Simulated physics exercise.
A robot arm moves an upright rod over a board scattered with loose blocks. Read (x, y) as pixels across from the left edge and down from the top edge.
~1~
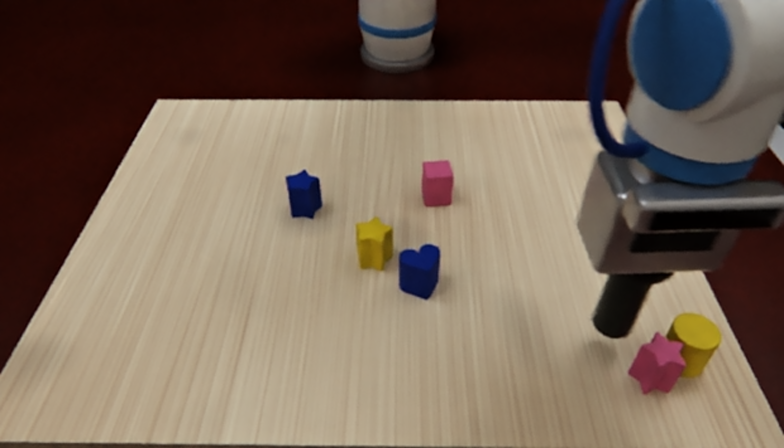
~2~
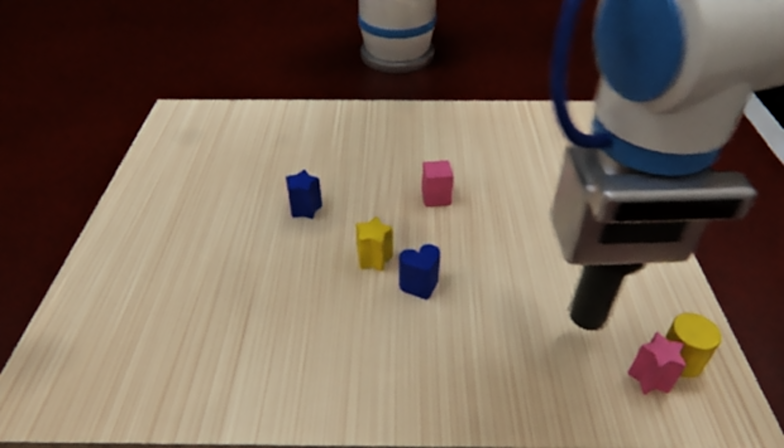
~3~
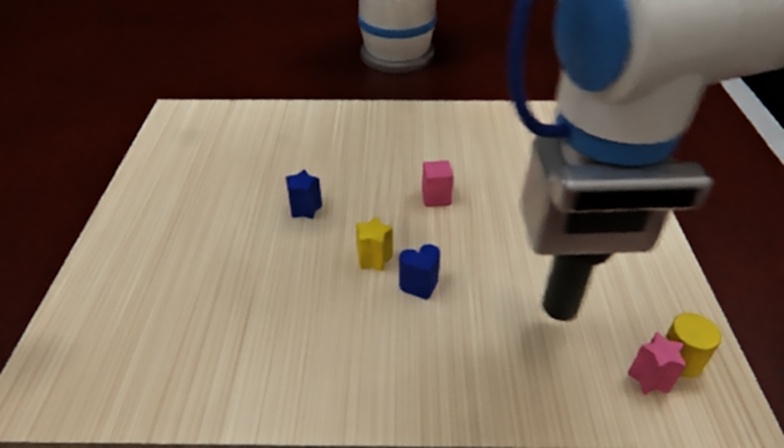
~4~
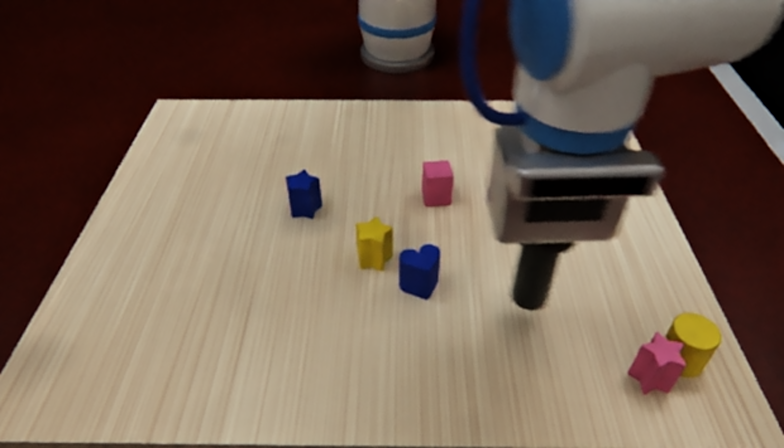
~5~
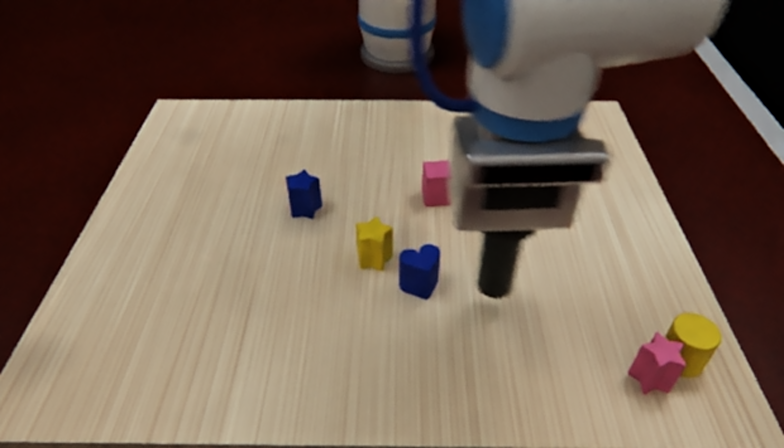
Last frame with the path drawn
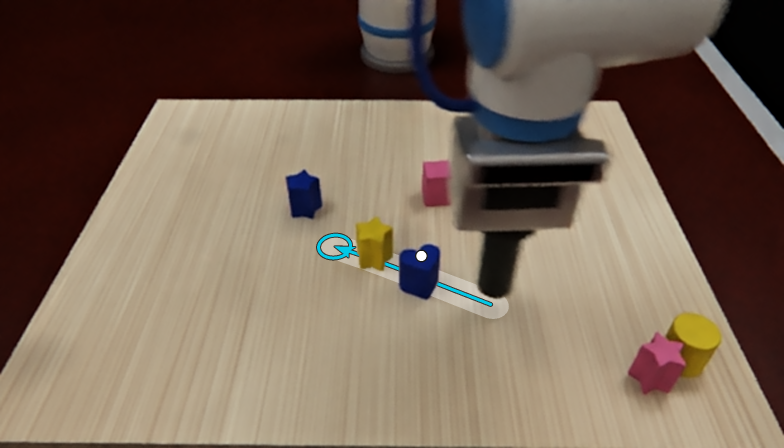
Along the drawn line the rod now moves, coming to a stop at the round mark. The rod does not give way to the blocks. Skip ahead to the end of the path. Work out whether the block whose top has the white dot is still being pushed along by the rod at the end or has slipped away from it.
It falls back or aside.
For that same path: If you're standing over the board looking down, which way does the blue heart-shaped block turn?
It turns counter-clockwise.
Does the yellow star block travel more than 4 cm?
Yes, that is what happens.
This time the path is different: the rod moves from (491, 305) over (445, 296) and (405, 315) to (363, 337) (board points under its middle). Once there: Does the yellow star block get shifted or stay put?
It is left in place.
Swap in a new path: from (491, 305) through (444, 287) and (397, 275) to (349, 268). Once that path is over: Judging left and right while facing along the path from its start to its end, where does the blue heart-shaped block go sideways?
Answer: Left.
Path on the board, from (491, 305) directly to (335, 246); the dot is on the blue heart-shaped block.
On the path given first. One third of the way, rod (436, 263); blue heart-shaped block (404, 253), turned 20° anticlockwise.
Two thirds of the way, rod (383, 244); yellow star block (352, 226), turned 60° clockwise; blue heart-shaped block (360, 251), turned 80° anticlockwise.
At the end, rod (333, 227); blue star block in place; yellow star block (303, 211), turned 65° clockwise; blue heart-shaped block (354, 250), turned 100° anticlockwise.
